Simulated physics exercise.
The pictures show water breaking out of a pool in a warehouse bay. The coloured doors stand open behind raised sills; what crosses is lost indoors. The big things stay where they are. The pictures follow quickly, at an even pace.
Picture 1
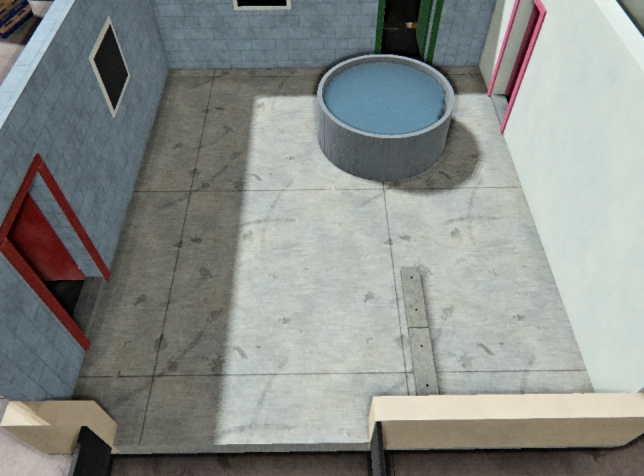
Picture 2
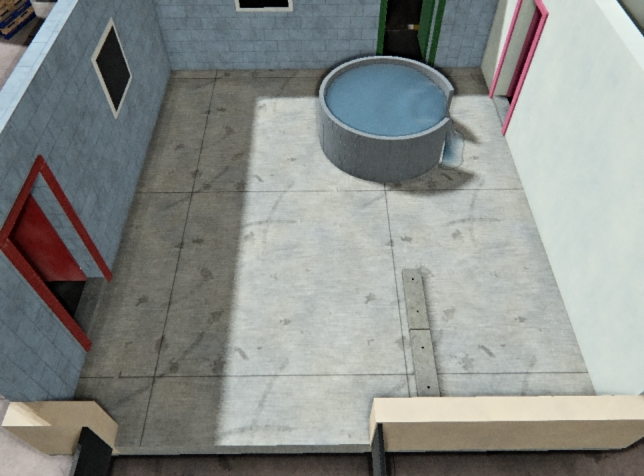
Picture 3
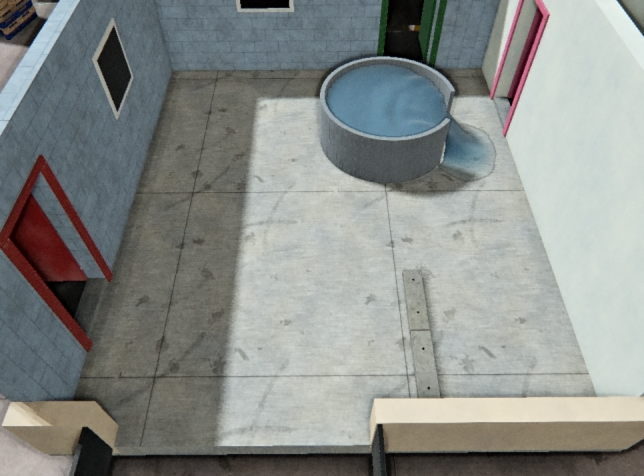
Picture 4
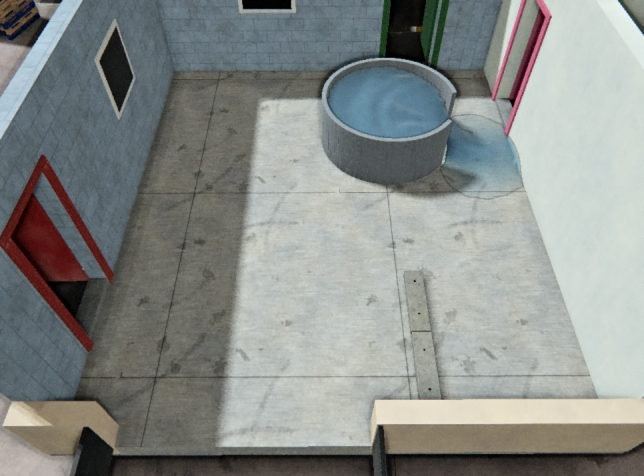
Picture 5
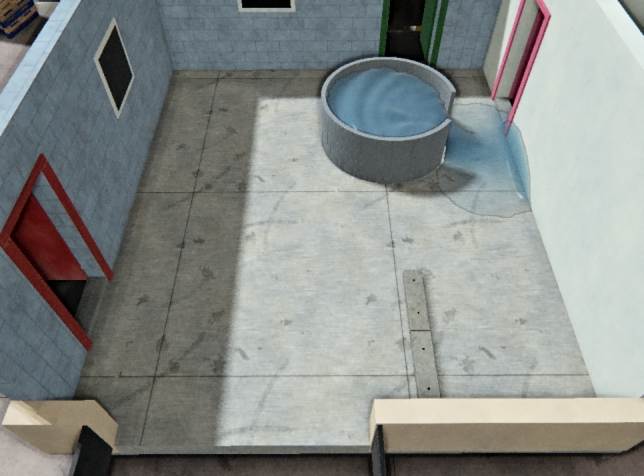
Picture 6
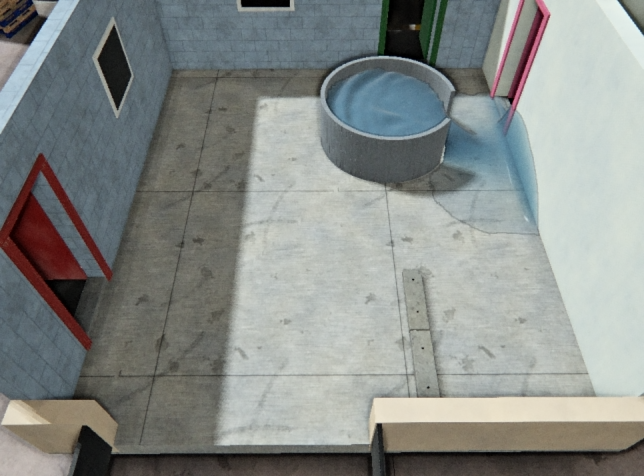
A round tank of water stood still near the back of a walled bay, then water poured from a gap in its right side, spreading across the floor to the right wall and creeping forward alongside it.
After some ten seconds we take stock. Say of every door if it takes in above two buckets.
One by one: The red door holds within the limit; the green door floods; the pink door floods.
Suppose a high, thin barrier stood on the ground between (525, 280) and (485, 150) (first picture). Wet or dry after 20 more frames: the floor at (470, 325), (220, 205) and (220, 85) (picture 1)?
One after the other: Covered, no water, free of water.
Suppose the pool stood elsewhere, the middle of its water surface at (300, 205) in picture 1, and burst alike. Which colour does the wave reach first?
First comes the pink-painted one.
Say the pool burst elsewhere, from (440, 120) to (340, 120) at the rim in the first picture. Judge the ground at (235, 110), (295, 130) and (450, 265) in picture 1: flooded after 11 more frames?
One after the other: Dry, no water, under water.
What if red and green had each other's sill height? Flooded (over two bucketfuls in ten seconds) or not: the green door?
In short: Green keeps below it.
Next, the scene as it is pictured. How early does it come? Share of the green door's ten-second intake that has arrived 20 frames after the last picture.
I make it 25 per cent.
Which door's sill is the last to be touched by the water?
I say the door marked red.
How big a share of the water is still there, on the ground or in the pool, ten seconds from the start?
Close to 90 %.
A moment on, water covers 15 % of the floor; the red door not reached, the green door not reached, the pink door over two buckets in.
Next, water covers 25 % of the floor; the red door not reached, the green door wet at the sill, nothing in, the pink door far over two buckets in.
Then, water covers 45 % of the floor; the red door not reached, the green door under two buckets in, the pink door far over two buckets in.
Later, water covers 80 % of the floor; the red door wet at the sill, nothing in, the green door over two buckets in, the pink door far over two buckets in.
In the end, water covers 90 % of the floor; the red door wet at the sill, nothing in, the green door over two buckets in, the pink door far over two buckets in.
